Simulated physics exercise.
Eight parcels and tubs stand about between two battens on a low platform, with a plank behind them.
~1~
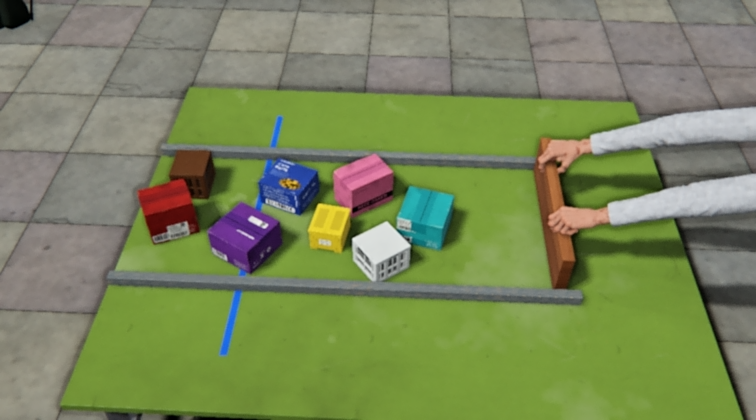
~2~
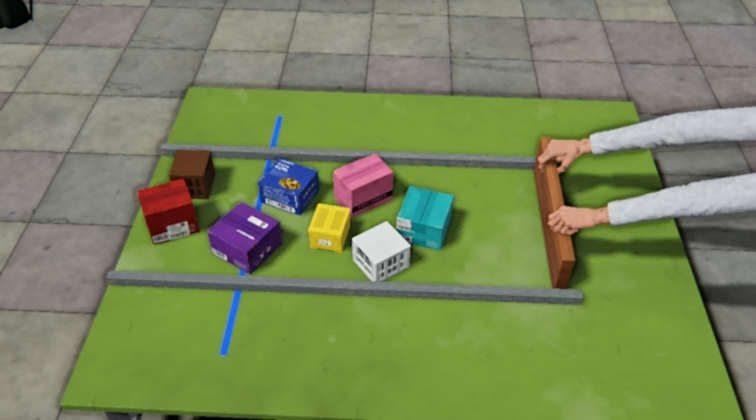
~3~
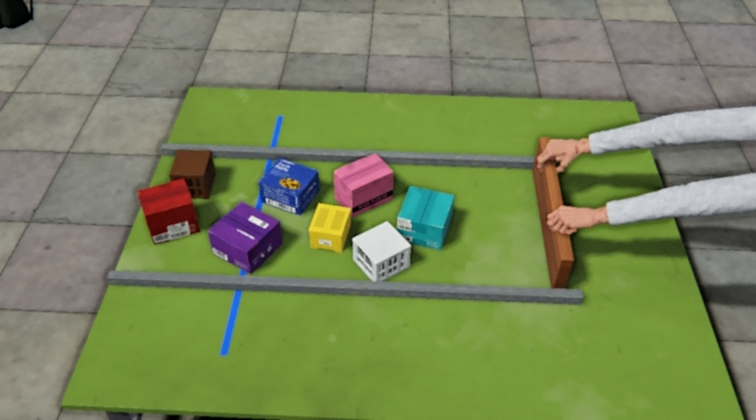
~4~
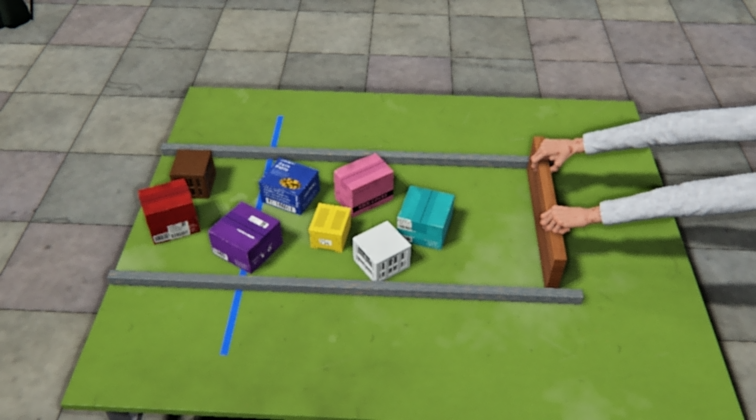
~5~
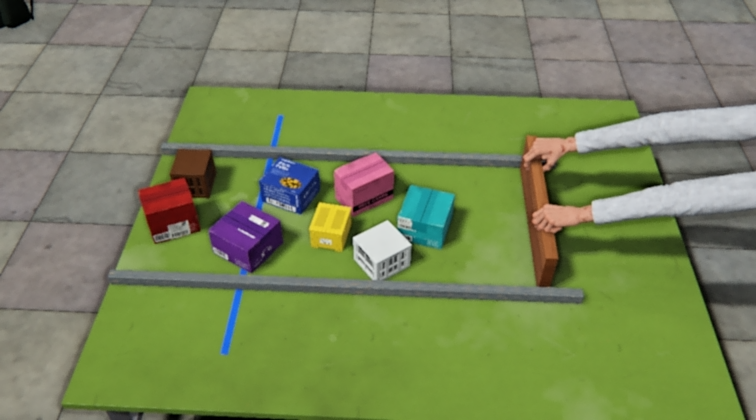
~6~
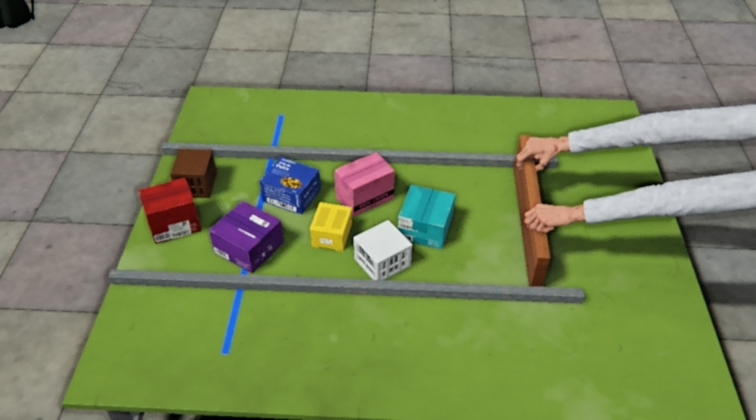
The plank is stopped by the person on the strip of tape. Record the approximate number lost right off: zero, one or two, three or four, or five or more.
Watching this, the number dropping off is one to two.
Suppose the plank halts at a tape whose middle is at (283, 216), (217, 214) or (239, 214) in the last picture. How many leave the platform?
0, 3, 2.
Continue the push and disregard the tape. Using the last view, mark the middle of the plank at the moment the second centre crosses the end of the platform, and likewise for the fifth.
At (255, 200) for the second, at (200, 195) for the fifth.
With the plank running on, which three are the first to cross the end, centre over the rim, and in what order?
Earliest first: The red parcel, the brown crate, the purple parcel.
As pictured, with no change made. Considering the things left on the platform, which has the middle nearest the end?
Answer: The brown crate.
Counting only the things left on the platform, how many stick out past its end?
I get 2.
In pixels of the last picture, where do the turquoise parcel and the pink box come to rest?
You'll see the turquoise parcel at (230, 212), with the pink box at (239, 169).
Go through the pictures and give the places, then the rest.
In the first picture, red parcel (169, 212); brown crate (193, 174); purple parcel (246, 238); plank (552, 211); tape (256, 216).
In the second picture, brown crate (193, 174); yellow tote (330, 228).
In the third picture, purple parcel (246, 237); plank (551, 210).
In the fourth picture, red parcel (170, 211); white crate (382, 253).
In the fifth picture, brown crate (194, 174); turquoise parcel (426, 217).
In the sixth picture, red parcel (171, 211); brown crate (194, 173); purple parcel (247, 237); plank (530, 208); tape (258, 215).
Soon after, none off yet; red parcel at rest near (171, 211); brown crate at rest near (194, 173); purple parcel at rest near (247, 237).
After that, none off yet; red parcel at rest near (171, 211); brown crate at rest near (194, 173); purple parcel displaced a little near (229, 237).
In the end, the number that fall off is one or two; gone, red parcel.
